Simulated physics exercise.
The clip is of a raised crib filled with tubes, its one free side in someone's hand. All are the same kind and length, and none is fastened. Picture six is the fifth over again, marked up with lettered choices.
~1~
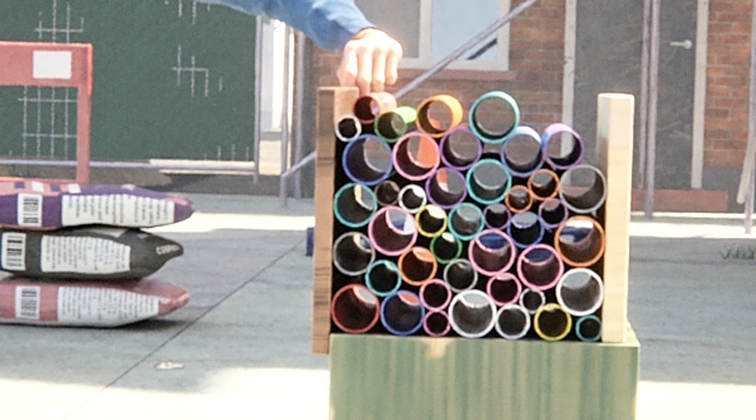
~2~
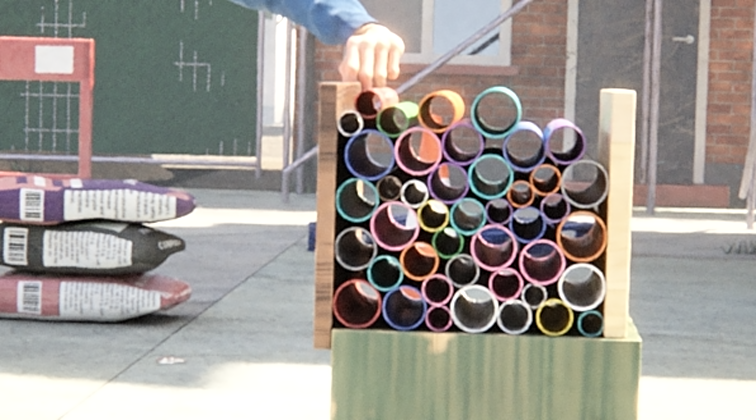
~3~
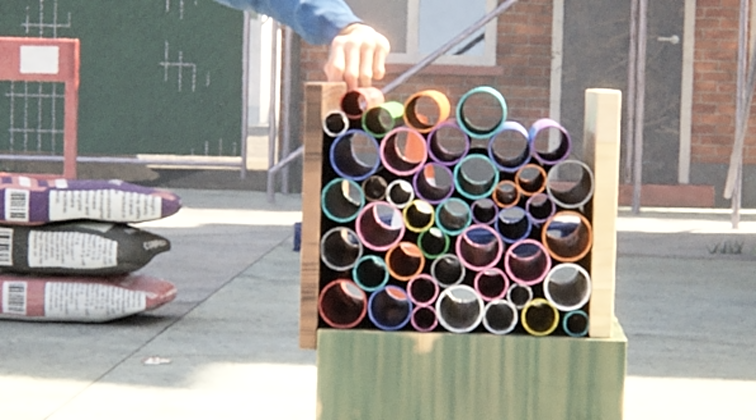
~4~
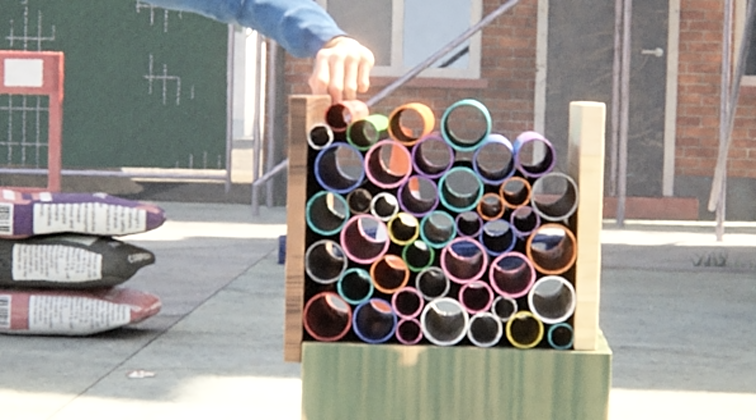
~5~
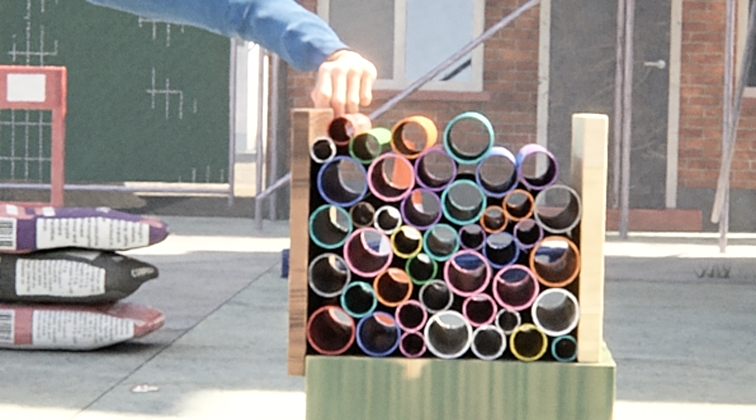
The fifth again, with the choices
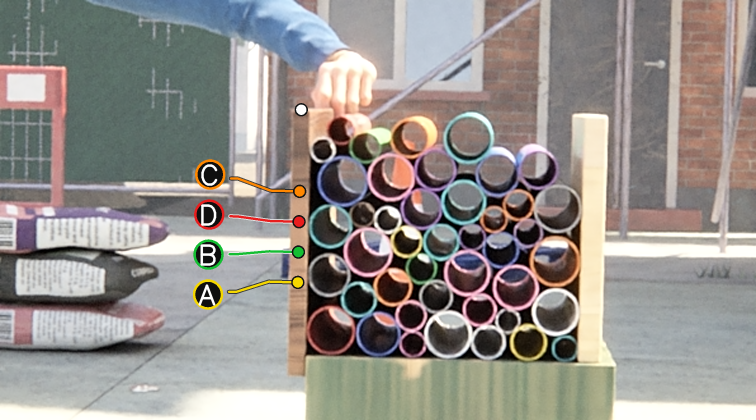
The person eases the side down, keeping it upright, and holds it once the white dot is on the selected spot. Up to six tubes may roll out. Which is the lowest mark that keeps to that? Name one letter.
No lower than B.
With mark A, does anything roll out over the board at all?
At A: Yes.
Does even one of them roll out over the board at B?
Yes, at B.
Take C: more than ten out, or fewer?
It loses fewer than ten.
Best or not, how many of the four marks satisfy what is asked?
Three of the four.
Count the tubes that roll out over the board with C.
With C, two.
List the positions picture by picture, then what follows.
The first picture shows a blue tube (526, 229); a purple tube (554, 213); a purple tube (460, 149).
The second picture shows a purple tube (462, 144); an orange tube (437, 112).
The third picture shows side board (326, 205); a red tube (343, 304).
The fourth picture shows a yellow tube (525, 330); an orange tube (390, 274).
The fifth picture shows a pink tube (369, 252); a turquoise tube (331, 226); a blue tube (501, 250).
On the copy, A at (298, 282); B at (298, 252); C at (299, 192); D at (299, 221); the white dot at (301, 110).
On B. First, top of the board (310, 175).
Then, top of the board (308, 250).
Finally, top of the board (308, 252), four out over the board.
By contrast, A more than six out over the board; C two out over the board; D two out over the board.
